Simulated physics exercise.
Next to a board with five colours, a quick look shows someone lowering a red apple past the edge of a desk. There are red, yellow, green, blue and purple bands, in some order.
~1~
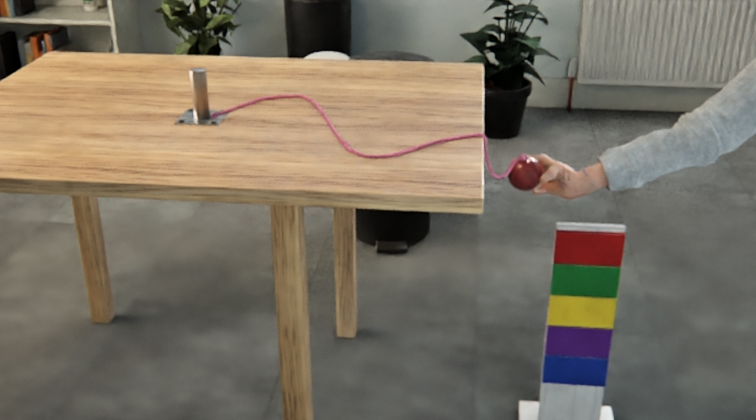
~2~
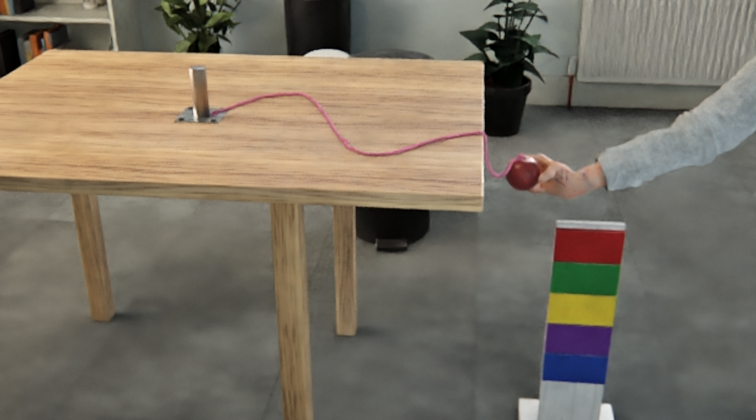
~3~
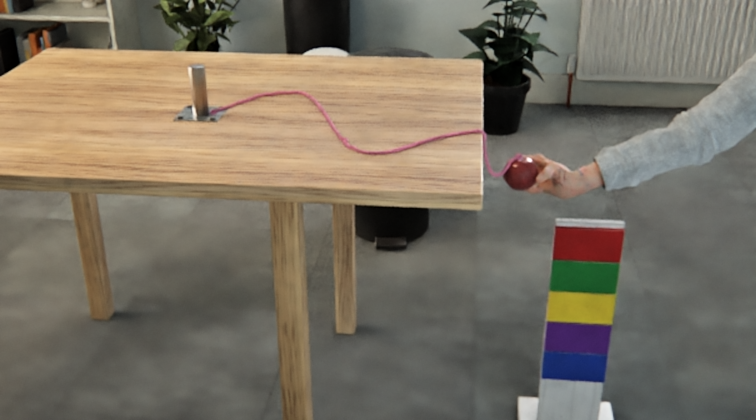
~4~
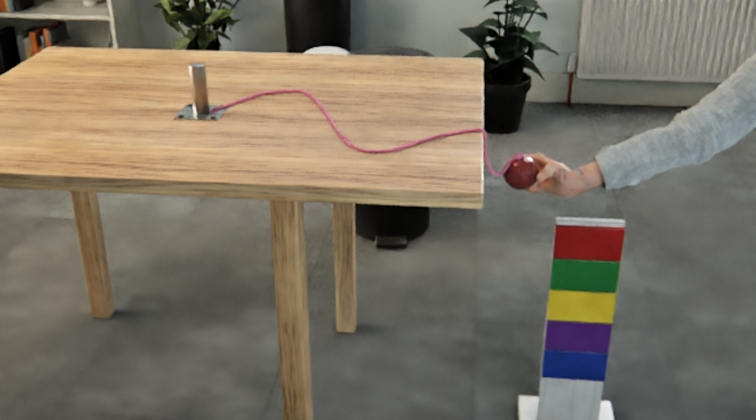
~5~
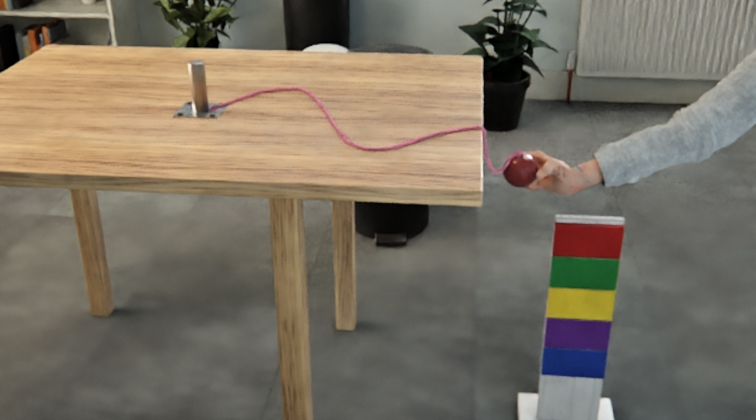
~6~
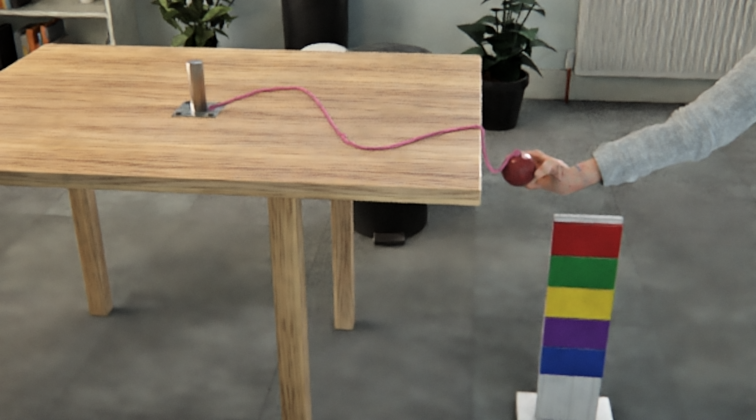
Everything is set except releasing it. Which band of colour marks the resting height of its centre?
The blue band marks it.
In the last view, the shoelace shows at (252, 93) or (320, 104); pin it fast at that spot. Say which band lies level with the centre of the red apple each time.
In order: Purple; yellow.
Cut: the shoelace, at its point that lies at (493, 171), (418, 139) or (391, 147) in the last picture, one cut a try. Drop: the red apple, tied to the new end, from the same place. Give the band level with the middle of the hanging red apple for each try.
Lab note - try 1: Purple; try 2: Red; try 3: None, it hangs higher.
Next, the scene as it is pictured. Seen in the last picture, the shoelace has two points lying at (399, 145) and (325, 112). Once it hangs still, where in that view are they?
First one close to (477, 196), second close to (415, 117).
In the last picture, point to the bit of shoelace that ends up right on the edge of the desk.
Pixel (345, 135) or thereabouts.
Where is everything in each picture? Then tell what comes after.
Red apple (525, 174); red (589, 249); green (586, 282); yellow (582, 313); purple (579, 343); blue (575, 372), in the first picture.
Red apple (523, 174); shoelace through (248, 102) (313, 99) (334, 129) (383, 154) (466, 134), in the second picture.
Red apple (521, 174), in the third picture.
Red apple (521, 173); shoelace through (248, 99) (312, 96) (334, 126) (383, 151) (466, 131), in the fourth picture.
Red apple (521, 171), in the fifth picture.
Red apple (519, 170); shoelace through (245, 97) (310, 93) (332, 123) (380, 148) (463, 128), in the sixth picture.
Early on, apple near (501, 359); level with blue.
Midway, apple near (439, 333); level with purple.
Near the end, apple near (488, 367); level with blue.
Finally, apple near (462, 358); level with blue. Its middle rests at the blue band.
